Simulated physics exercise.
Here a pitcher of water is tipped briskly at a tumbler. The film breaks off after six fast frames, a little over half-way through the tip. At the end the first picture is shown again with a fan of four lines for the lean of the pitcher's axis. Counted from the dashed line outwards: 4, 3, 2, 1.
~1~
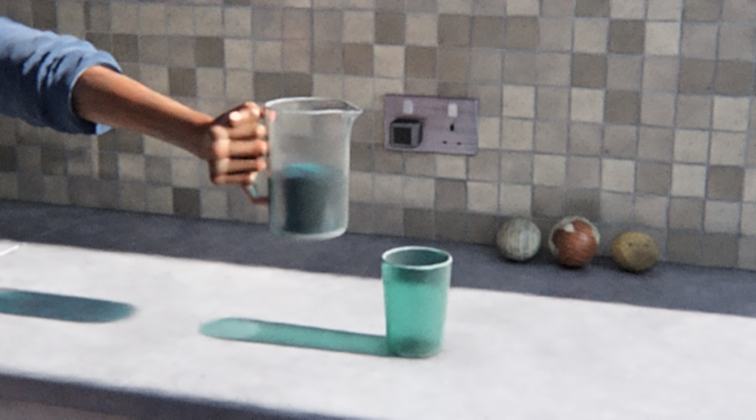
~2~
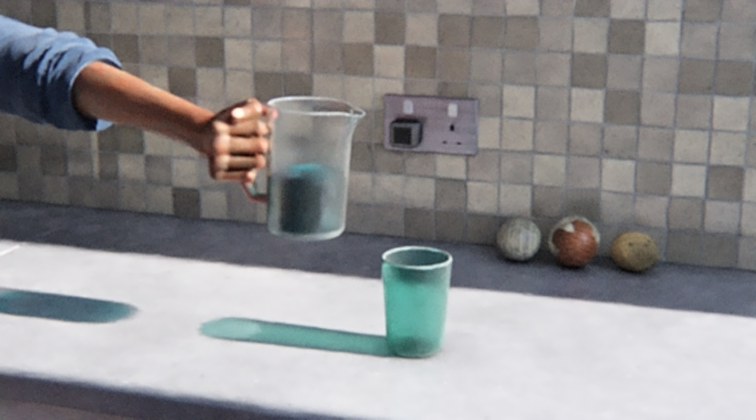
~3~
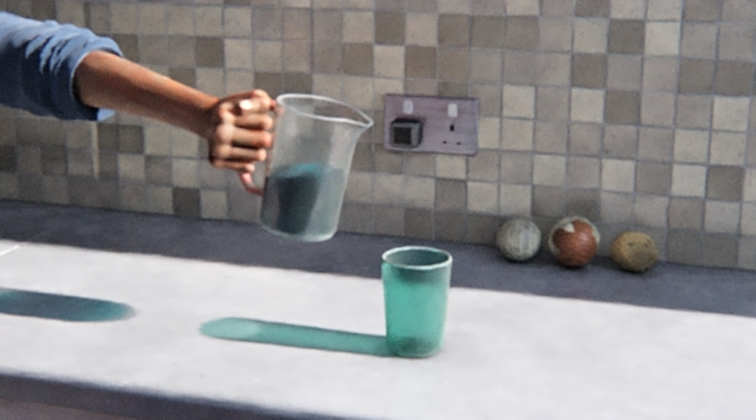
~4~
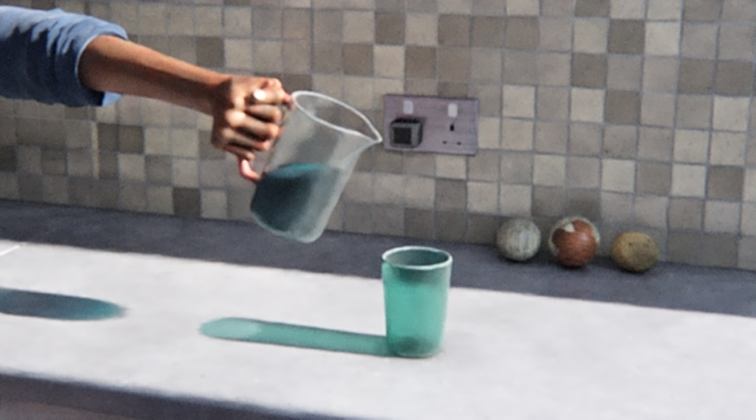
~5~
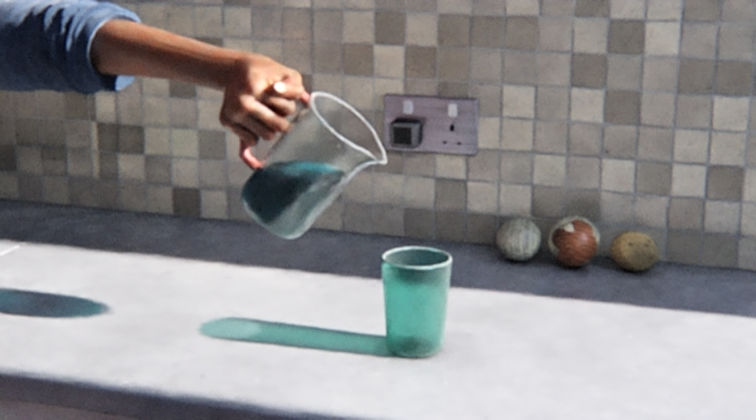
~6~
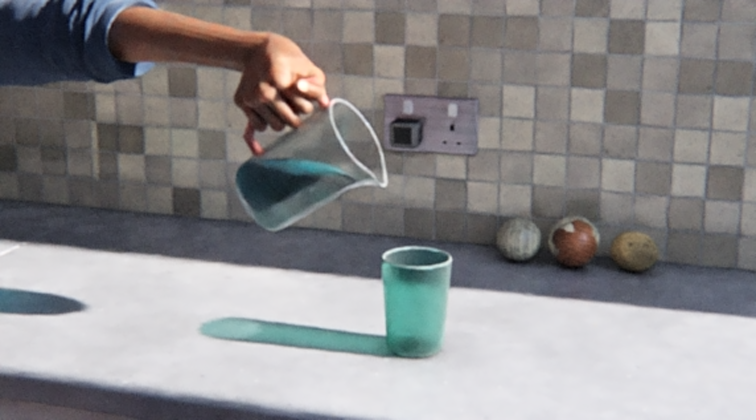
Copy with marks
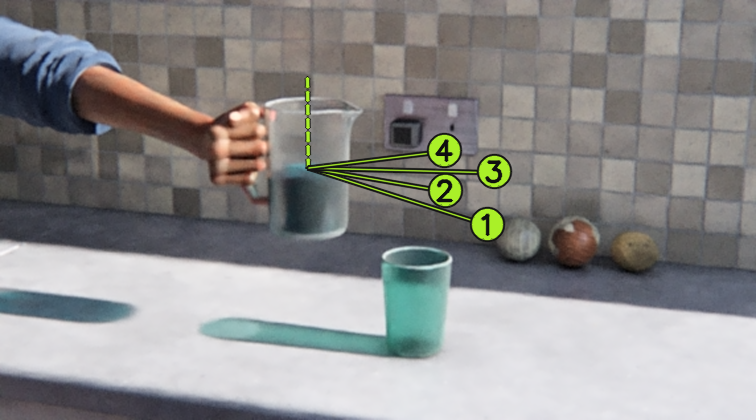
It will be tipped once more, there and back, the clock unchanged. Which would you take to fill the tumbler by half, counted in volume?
4 is best.
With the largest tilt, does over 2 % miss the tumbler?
Yes, it does.
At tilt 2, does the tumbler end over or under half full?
Over half.
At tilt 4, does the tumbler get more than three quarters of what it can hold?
No, it does not.
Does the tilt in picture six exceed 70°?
No.
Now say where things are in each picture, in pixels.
Upright, lip at (359, 111); rim of the tumbler round (417, 257); nothing has left yet.
Tipped about 3°, lip at (362, 114); nothing has left yet.
Tipped about 11°, lip at (370, 124); nothing has left yet.
Tipped about 24°, lip at (379, 140); nothing has left yet.
Tipped about 39°, lip at (384, 161); nothing has left yet.
Tipped about 56°, lip at (384, 185); nothing has left yet.
On the marked copy, 1 at (471, 220); 2 at (428, 188); 3 at (477, 172); 4 at (427, 153).
With 1, the tumbler ends with about 61 % of what it can hold; 38 % of the water is spilt.
With 2, the tumbler ends with about 80 % of what it can hold; 8 % of the water is spilt.
With 3, the tumbler ends with about 68 % of what it can hold.
With 4, the tumbler ends with about 48 % of what it can hold.
